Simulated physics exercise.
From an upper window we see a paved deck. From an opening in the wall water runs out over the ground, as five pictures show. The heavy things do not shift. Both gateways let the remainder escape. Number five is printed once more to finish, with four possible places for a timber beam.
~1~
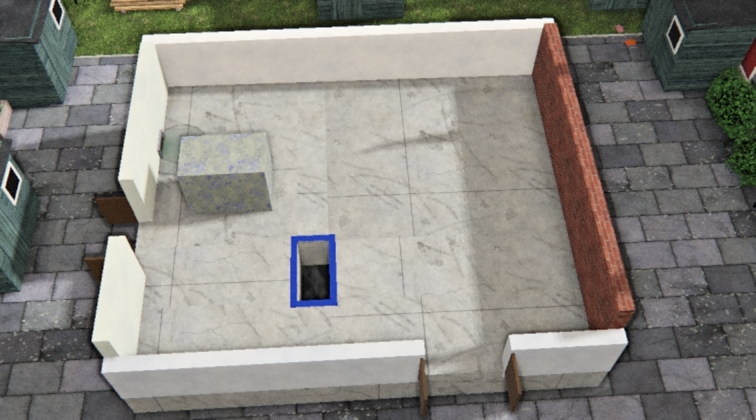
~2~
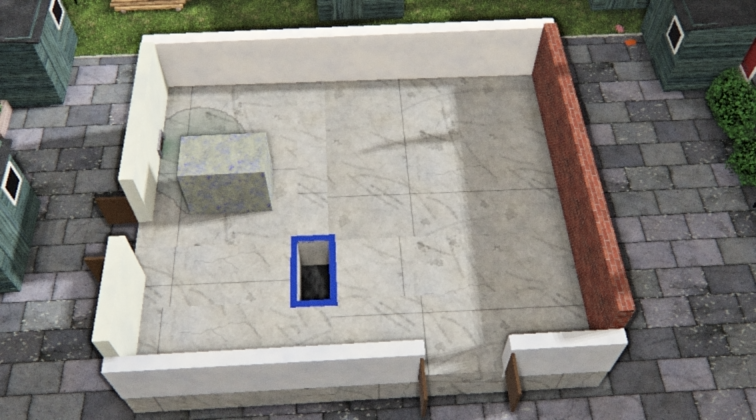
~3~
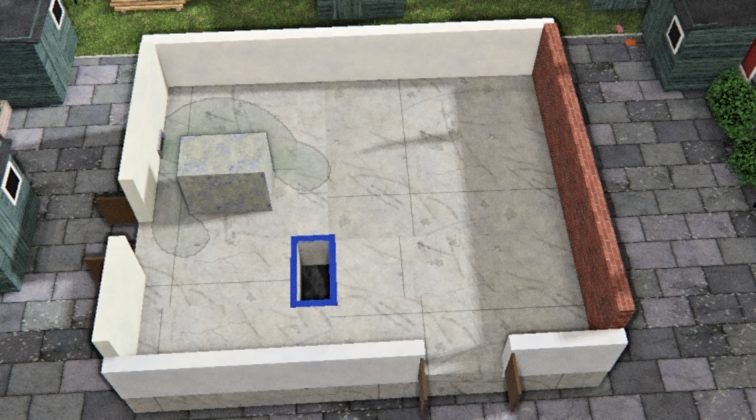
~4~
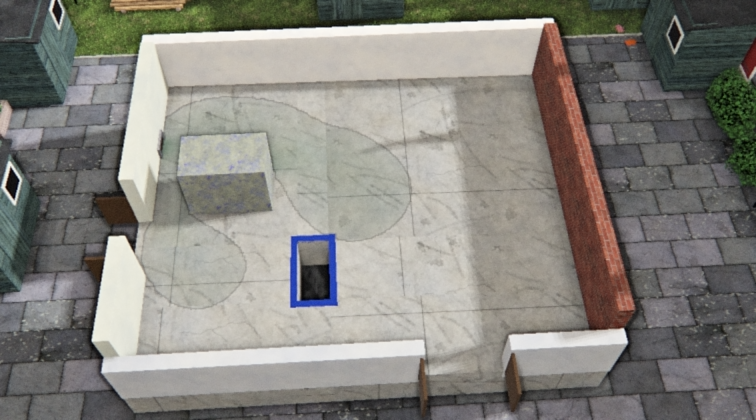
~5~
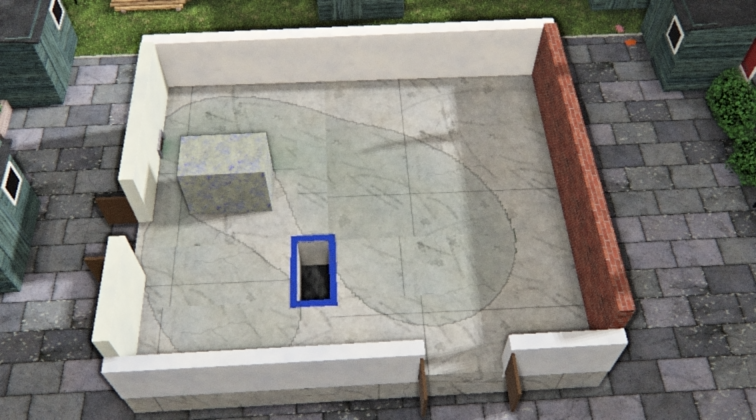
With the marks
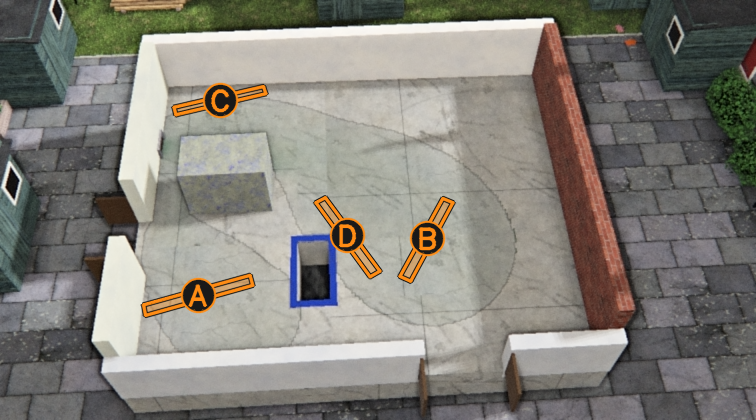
Clear water spreading from the left wall around a stone block and across a walled, paved deck, the blue-edged drain pit still dry.
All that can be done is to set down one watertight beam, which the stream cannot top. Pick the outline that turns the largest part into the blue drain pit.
It is A.
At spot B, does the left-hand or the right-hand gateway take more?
The right one.
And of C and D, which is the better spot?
Spot D.
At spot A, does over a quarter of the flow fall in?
No.
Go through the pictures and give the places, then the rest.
Outfall at (160, 144); blue drain pit at (313, 270); open gate at (461, 359); open gate at (149, 248); 2 % of the ground under water, visible out to (190, 126); blue drain pit still dry, in the first picture.
In the second picture, 6 % of the ground under water, visible out to (237, 125); blue drain pit still dry.
In the third picture, 12 % of the ground under water, visible out to (321, 169); blue drain pit still dry.
In the fourth picture, 24 % of the ground under water, visible out to (399, 209); blue drain pit still dry.
In the fifth picture, 44 % of the ground under water, visible out to (509, 251); blue drain pit still dry.
In orange, A from (144, 310) to (251, 280); B from (405, 278) to (447, 200); C from (174, 110) to (264, 90); D from (320, 200) to (375, 273).
If A is chosen, about 19 % of the stream goes into the blue drain pit, about 78 % out by the gates.
If B is chosen, about 6 % of the stream goes into the blue drain pit, about 88 % out by the gates.
If C is chosen, about 5 % of the stream goes into the blue drain pit, about 92 % out by the gates.
If D is chosen, about 8 % of the stream goes into the blue drain pit, about 88 % out by the gates.
